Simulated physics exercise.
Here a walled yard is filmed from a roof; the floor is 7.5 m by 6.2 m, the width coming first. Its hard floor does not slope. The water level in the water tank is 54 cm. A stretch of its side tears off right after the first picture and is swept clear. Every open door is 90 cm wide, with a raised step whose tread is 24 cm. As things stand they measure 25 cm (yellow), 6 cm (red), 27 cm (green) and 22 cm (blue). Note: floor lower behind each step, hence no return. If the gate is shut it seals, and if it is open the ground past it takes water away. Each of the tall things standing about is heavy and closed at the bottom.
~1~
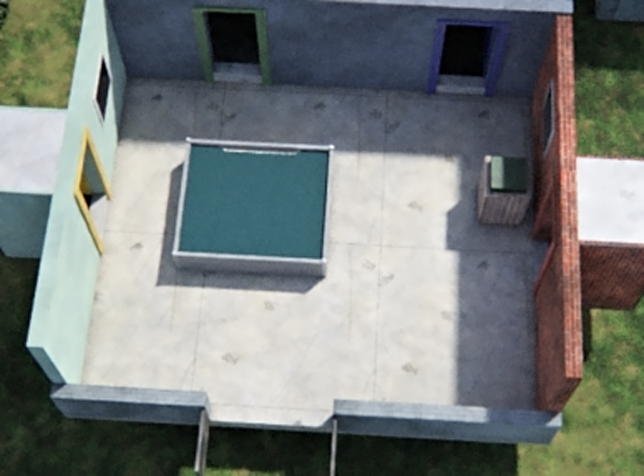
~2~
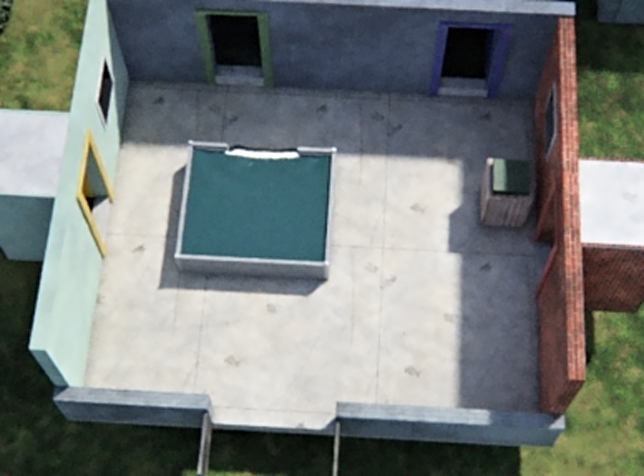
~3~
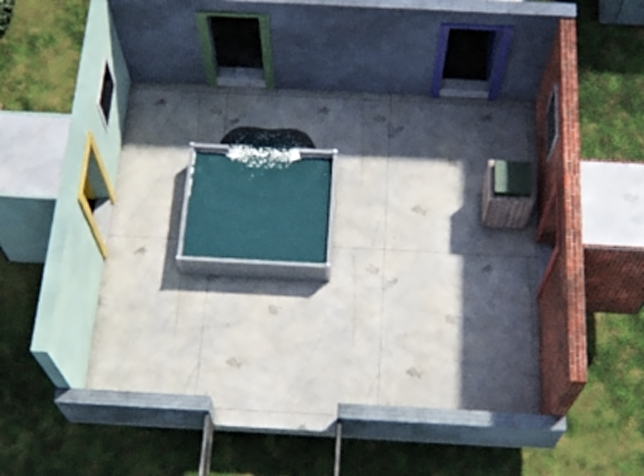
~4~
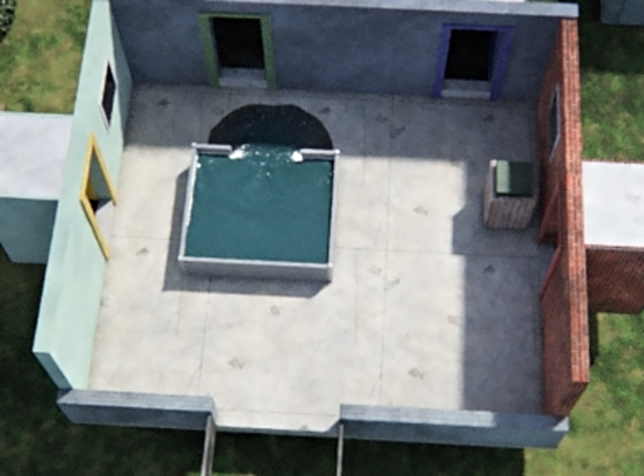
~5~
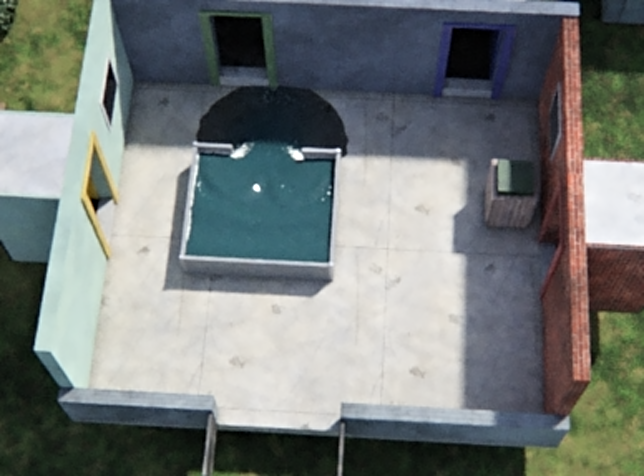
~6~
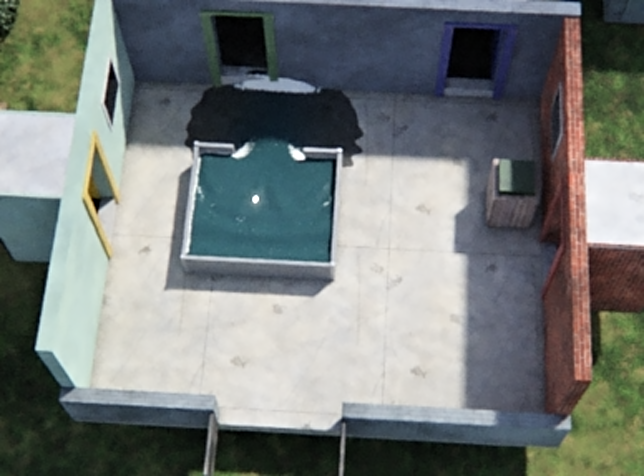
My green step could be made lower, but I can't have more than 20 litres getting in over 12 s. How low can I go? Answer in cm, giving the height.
You could bring it down to roughly 29 cm.
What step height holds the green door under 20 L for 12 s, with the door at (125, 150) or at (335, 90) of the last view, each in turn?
In turn: About 10.5 cm, about 22 cm.
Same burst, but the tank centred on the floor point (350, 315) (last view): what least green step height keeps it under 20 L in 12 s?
About 9.0 cm.
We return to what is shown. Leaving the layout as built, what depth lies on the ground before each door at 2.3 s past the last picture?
Door by door in centimetres - yellow 4, red 0, green 25, blue 5.
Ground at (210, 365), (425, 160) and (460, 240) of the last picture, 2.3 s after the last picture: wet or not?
One by one: Clear, drenched, clear.
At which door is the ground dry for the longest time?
Door: Red.
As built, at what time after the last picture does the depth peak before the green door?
0.6 s.
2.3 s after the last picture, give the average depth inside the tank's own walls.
Mean depth: Approx. 28 cm.
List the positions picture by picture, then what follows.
The first frame shows the water tank at (255, 202) is whole and still, 54 cm deep; the green door at (235, 52) is dry.
In the second frame, the front is at a hidden place, 0.3 m from the gap on the far side; 0.3 m2 of floor is wet, 54 cm left at the back.
In the third frame, the gap is on the far side, the front 0.7 m out at (239, 132); the back of the water tank holds 54 cm.
In the fourth frame, water pours out on the far side and has run 1.2 m, to (257, 108); about 8 cm deep outside, 54 cm at the back.
In the fifth frame, the gap is on the far side, the front 1.6 m out at (250, 86); the back of the water tank holds 54 cm.
In the sixth frame, the front is at (254, 73), 1.8 m from the gap on the far side; 3.6 m2 of floor is wet, 51 cm left at the back; water is at the green door at (242, 56).
Then, 0.7 s after the last picture water covers 10 % of the floor, deepest (39 cm) near (280, 90); 33 cm at the green door, 7 litres in over its 27 cm step.
Then, 2.3 s after the last picture water covers 35 % of the floor, deepest (30 cm) near (136, 84); 25 cm at the green door, 33 litres in over its 27 cm step.
Then, 11.3 s after the last picture water covers 100 % of the floor, deepest (8 cm) near (88, 402); 7 cm at the green door, 34 litres in over its 27 cm step.
At the green door as built, the water peaked near 33 cm, 0.7 s after the last picture.
Run again over the same 12 s with other heights there, 52 litres in over 25 cm, 5 litres over 33.5 cm. The limit of 20 litres is kept from about 29 cm up.
